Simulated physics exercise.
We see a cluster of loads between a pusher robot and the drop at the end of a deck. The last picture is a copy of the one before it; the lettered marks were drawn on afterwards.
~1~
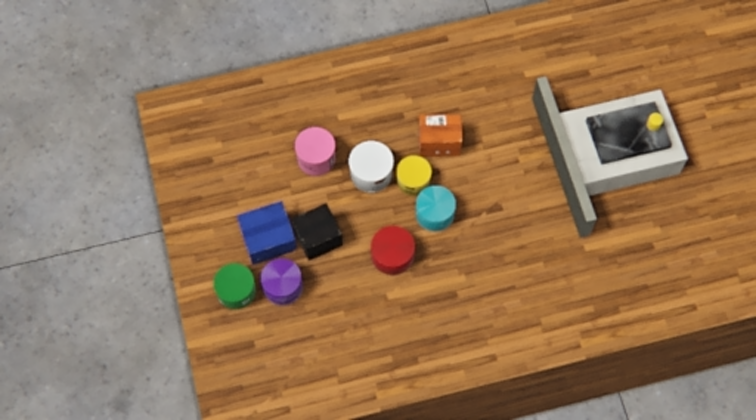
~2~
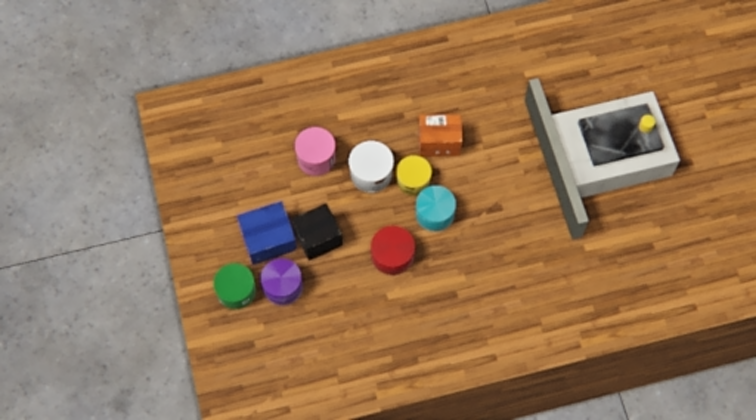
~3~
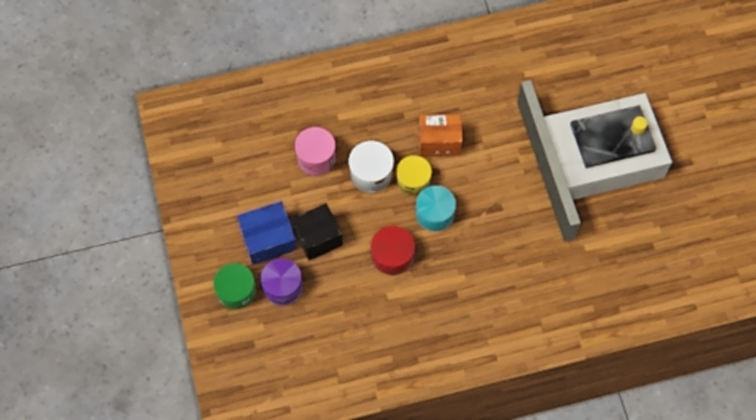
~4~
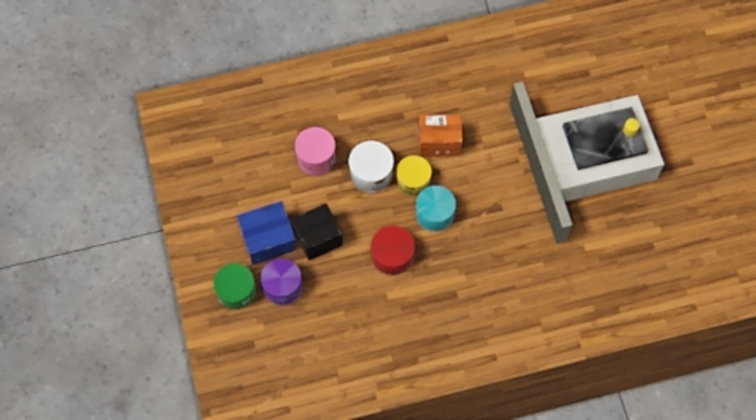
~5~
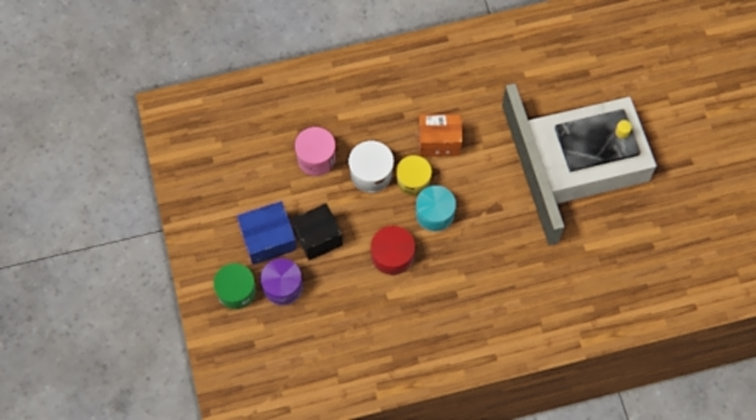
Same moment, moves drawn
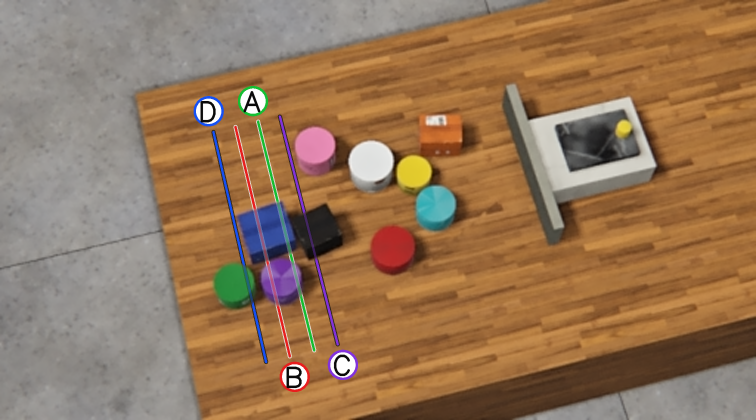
A pale robot with a wide grey blade on its front creeps slowly left across a wooden deck, covering a short distance toward a cluster of colourful cylinders and boxes. The cluster stays still throughout, and by the end a gap remains between the blade and the nearest objects.
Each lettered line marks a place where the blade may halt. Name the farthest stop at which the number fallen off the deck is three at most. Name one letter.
The farthest such stop is D.
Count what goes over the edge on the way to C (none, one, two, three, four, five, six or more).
In all, none.
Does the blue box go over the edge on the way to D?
Yes.
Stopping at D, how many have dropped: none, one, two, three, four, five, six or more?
By then, two.
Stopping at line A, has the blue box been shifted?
Yes.
On the marked copy, A at (285, 231); B at (262, 237); C at (308, 226); D at (239, 243).
With D. Early on, robot (488, 166); orange parcel (390, 152); white pail (351, 172).
Further on, robot (383, 190); blue box (220, 249); white pail (252, 207).
At the end, robot (299, 210); blue box over the edge; green pail over the edge; two fallen.
As for the rest, A is within the limit but short; B is within the limit but short; C is within the limit but short.
